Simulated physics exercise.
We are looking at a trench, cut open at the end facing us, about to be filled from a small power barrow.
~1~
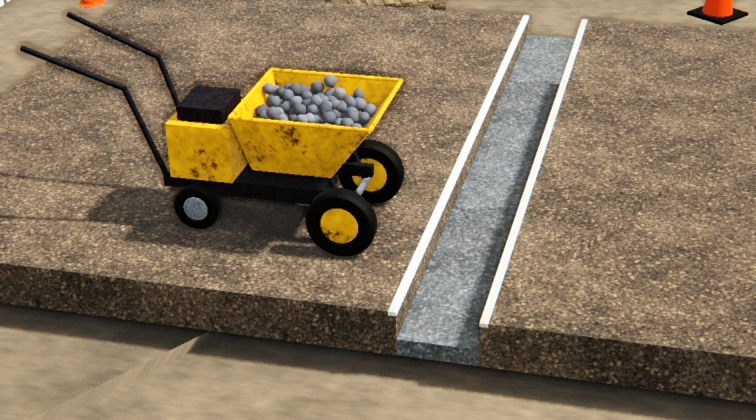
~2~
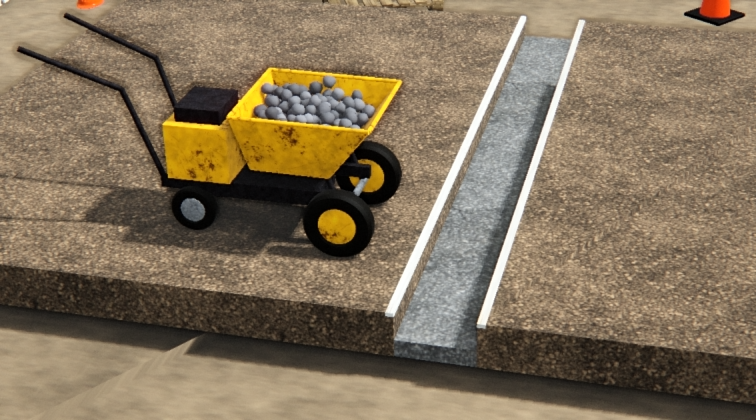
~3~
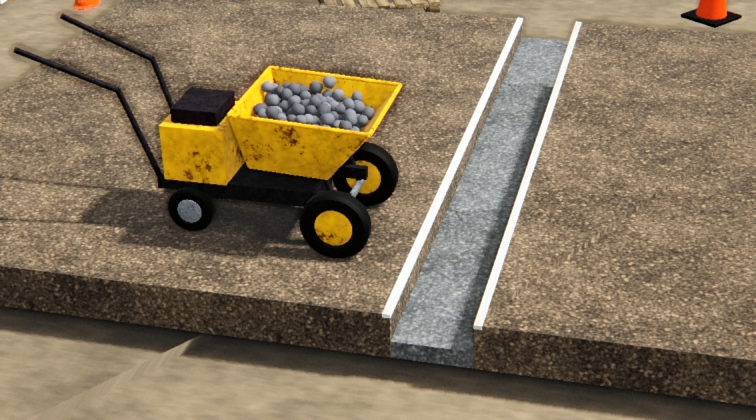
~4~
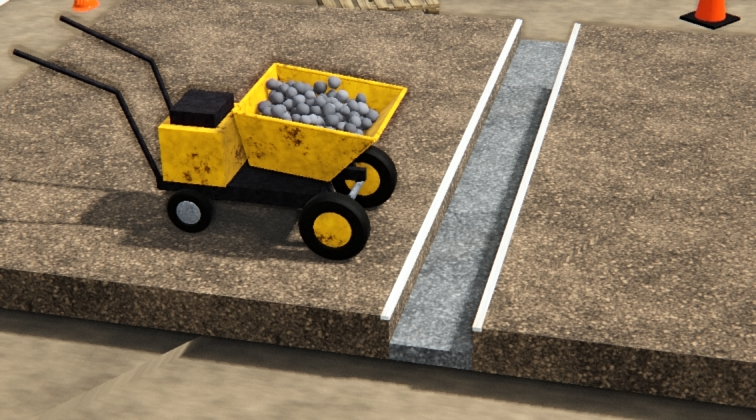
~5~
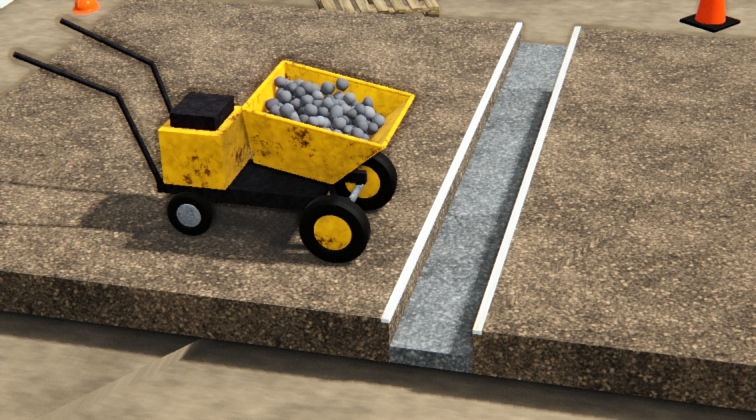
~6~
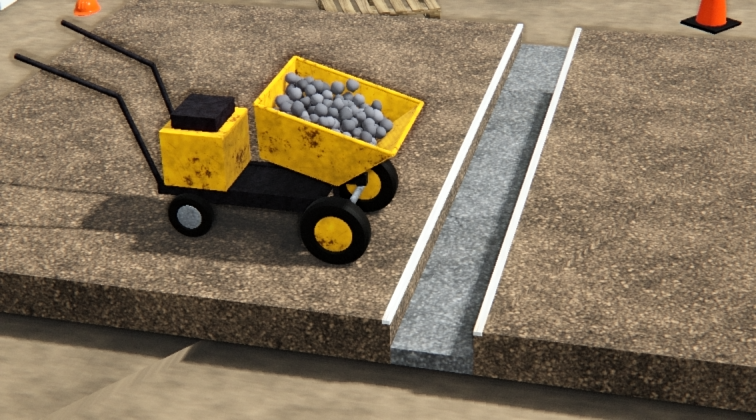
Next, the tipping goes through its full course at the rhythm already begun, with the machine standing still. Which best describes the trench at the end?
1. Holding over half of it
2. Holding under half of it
Answer: 1.
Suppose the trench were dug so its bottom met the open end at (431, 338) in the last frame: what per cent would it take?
Roughly 50 in a hundred.
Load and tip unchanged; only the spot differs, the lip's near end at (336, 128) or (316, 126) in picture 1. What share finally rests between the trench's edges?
First spot: About 100 percent; second spot: About 80 percent.
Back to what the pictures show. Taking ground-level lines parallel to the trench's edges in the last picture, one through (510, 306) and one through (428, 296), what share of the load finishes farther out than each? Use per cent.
Roughly 10 per cent, then roughly 90 per cent.
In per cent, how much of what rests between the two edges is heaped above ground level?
Roughly 15 %.
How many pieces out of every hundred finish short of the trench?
That share is about 0 percent.
Just after the last frame, skip tipped steeply; every one in the skip.
A moment on, skip tipped right over; the larger part in the skip; roughly a quarter in or heaped over the trench; just a few beyond it; just a few falling.
Further on, skip tipped right over; about a tenth in the skip; roughly two thirds in or heaped over the trench; roughly a quarter beyond it.
When it is over, skip tipped right over; just a few in the skip; the larger part in or heaped over the trench; roughly a quarter beyond it.
